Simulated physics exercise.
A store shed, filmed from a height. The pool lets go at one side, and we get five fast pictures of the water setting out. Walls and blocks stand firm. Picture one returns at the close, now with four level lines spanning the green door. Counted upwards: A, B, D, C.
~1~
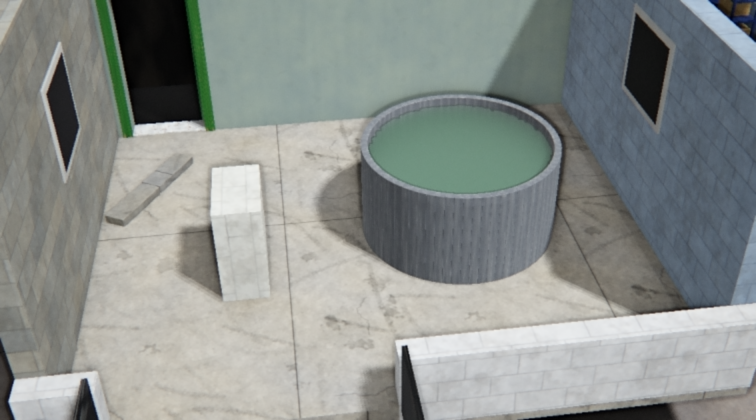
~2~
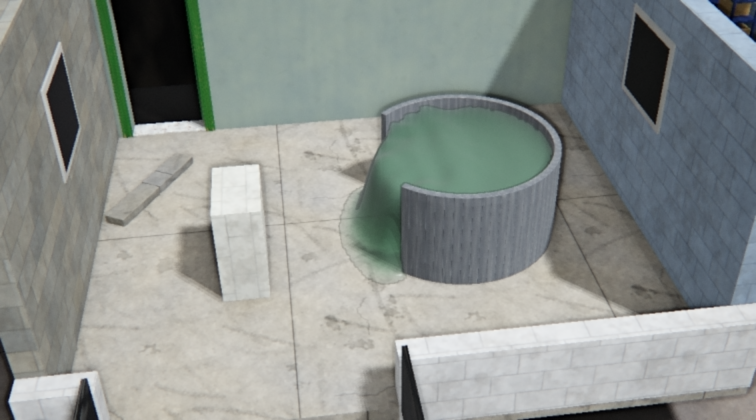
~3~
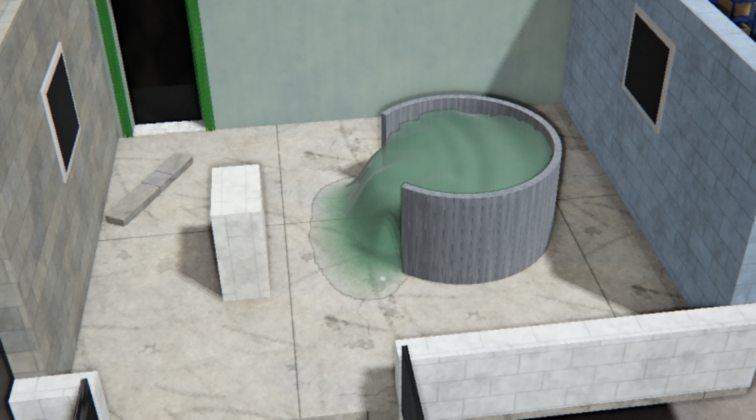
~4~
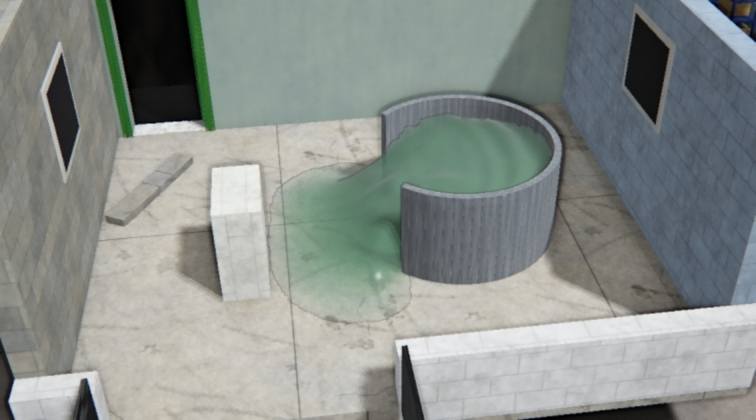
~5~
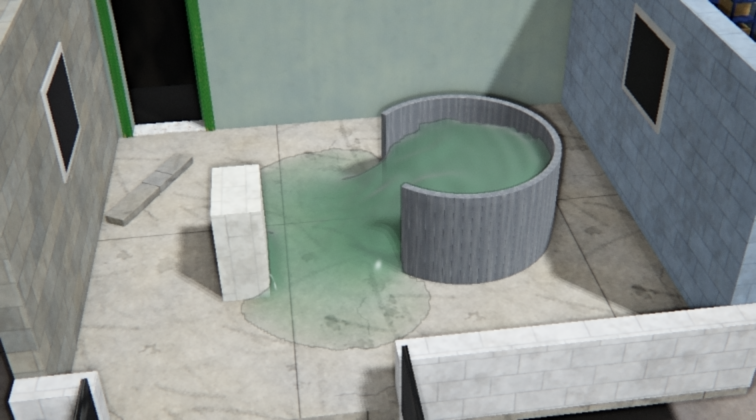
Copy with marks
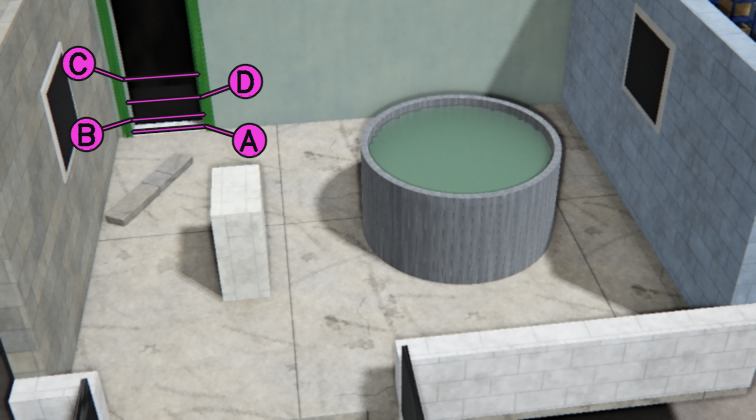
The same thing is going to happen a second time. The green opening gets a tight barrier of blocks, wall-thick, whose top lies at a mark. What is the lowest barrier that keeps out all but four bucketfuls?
The answer is line D.
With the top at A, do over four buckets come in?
Yes.
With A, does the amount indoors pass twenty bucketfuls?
Yes, it does.
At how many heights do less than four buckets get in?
Two.
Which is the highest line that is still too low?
That would be B.
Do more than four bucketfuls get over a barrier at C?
No.
In magenta, A at (169, 129); B at (167, 117); C at (160, 76); D at (164, 99); from the bottom up A, B, D, C.
With A, dozens of bucketfuls pour in.
With B, about 11 bucketfuls get in.
With C, nothing gets over.
With D, a splash gets over, under a bucket.
